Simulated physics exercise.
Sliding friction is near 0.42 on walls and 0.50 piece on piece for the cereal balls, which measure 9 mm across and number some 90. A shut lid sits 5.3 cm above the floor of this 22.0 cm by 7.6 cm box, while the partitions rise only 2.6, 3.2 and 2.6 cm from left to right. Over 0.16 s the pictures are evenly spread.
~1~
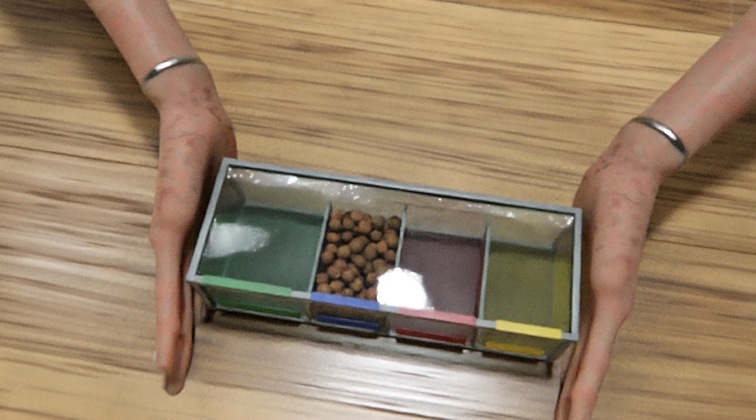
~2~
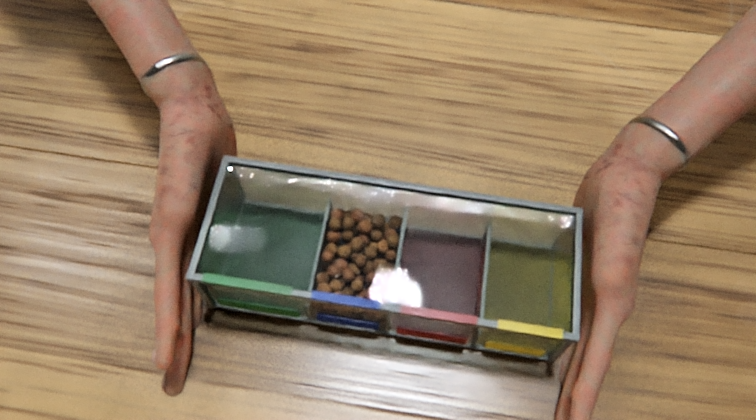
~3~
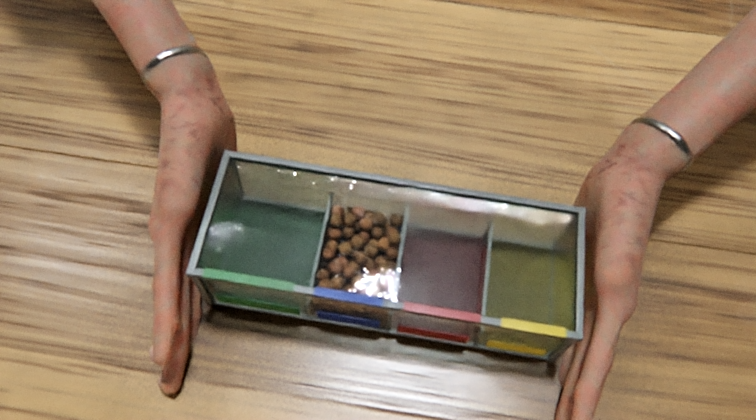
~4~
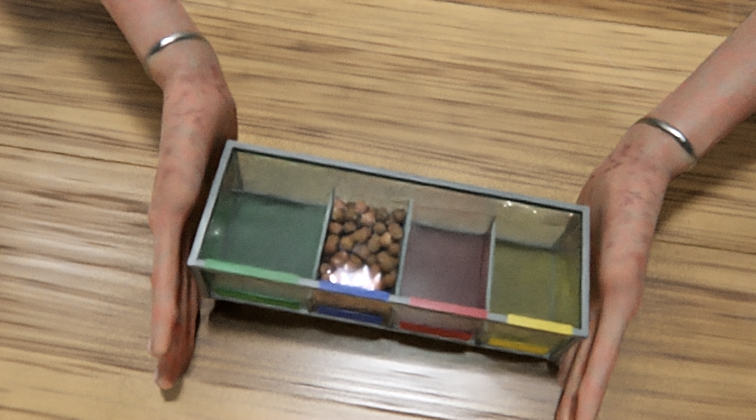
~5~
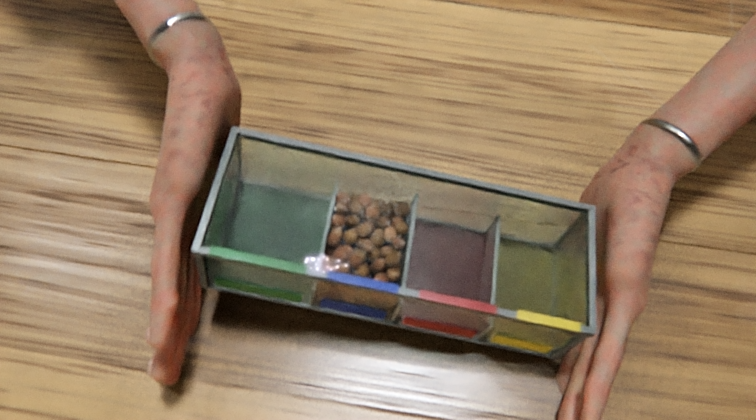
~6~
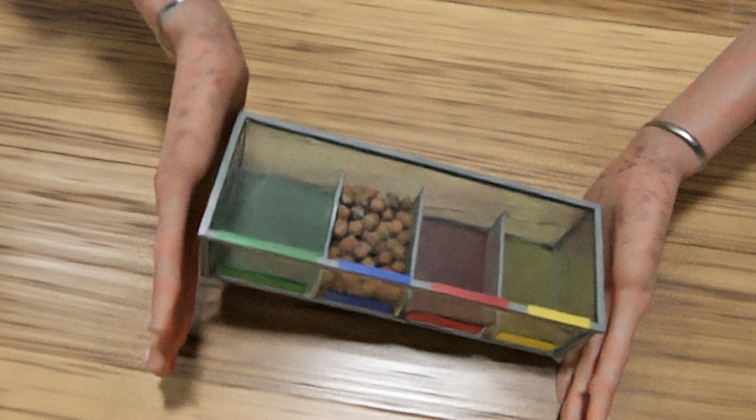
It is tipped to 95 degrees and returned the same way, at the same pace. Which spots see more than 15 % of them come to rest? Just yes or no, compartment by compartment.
Red compartment gets a no, blue compartment gets a yes, green compartment gets a no, yellow compartment gets a yes.
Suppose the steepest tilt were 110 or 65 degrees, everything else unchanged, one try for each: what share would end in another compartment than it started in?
Around 75 and 10 in a hundred, respectively.
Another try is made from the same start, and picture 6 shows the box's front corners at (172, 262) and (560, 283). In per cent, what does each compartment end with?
Red = 0 %, blue = 25 %, green = 75 %, yellow = 0 %.
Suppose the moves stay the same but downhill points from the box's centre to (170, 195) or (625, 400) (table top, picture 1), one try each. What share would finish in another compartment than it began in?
First try: About 70 percent; second try: About 55 percent.
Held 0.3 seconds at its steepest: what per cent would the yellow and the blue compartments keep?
Result - yellow: 65 %; blue: 35 %.
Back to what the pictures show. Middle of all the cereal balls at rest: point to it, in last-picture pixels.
My guess is close to (494, 259).
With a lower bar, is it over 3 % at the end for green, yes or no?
As for green, not so.
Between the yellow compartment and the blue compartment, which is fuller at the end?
Answer: Yellow.
Then, 0.70 s after the last picture, tilt 95 degrees; red 5 %, blue 90 %, yellow 5 %.
Then, 1.16 s after the last picture, tilt 43 degrees; red 10 %, blue 40 %, yellow 55 %.
Then, 1.70 s after the last picture, tilt 0 degrees; red 10 %, blue 35 %, yellow 55 %.
In the end, red 10 %, blue 35 %, green 0 %, yellow 55 %.
